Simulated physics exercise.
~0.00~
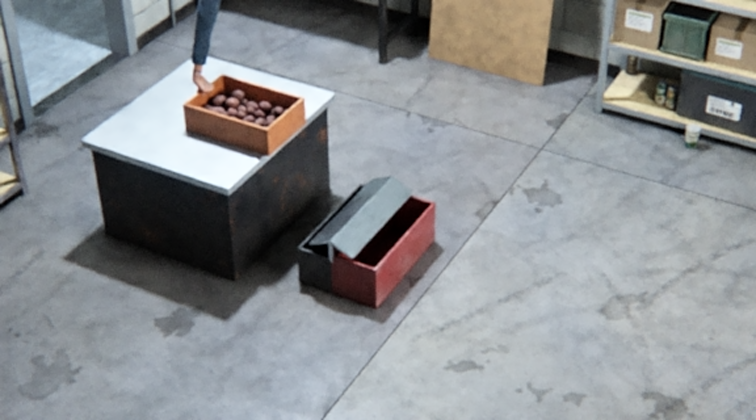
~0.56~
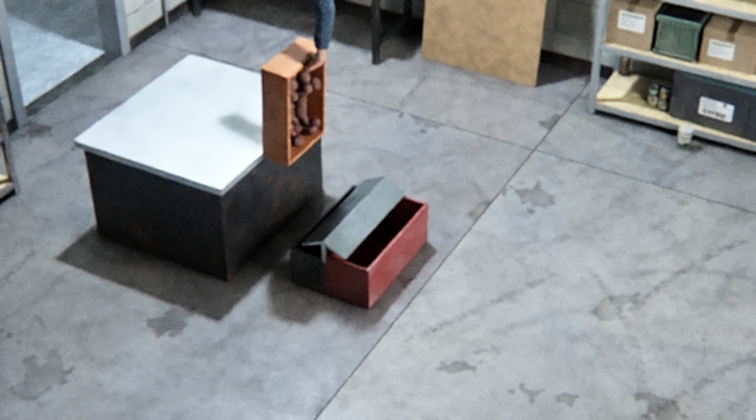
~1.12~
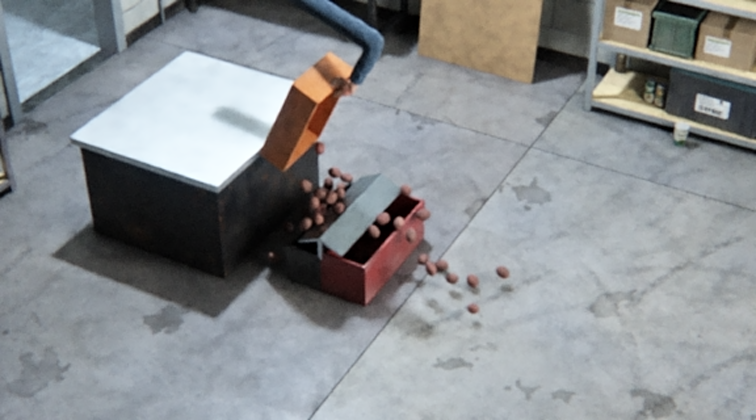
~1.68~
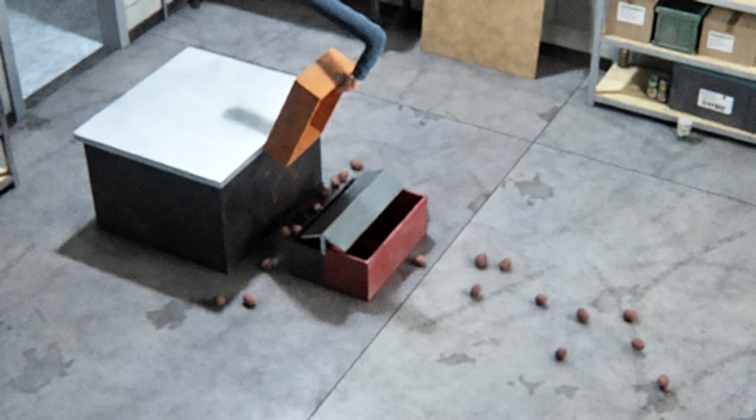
The clip opens on an orange box of dark red potatoes resting on a white-topped bench, with an arm reaching to its far left end. Below stand an empty black bin and red bin, divided by a roof-shaped ridge. The box swings up onto its side at the bench's right edge, its load still inside. It tips further, and the potatoes spill over the ridge, some flying past the red bin. The box stays tilted and looks empty, while potatoes lie scattered across the floor on both sides of the bins, several well off to the right.
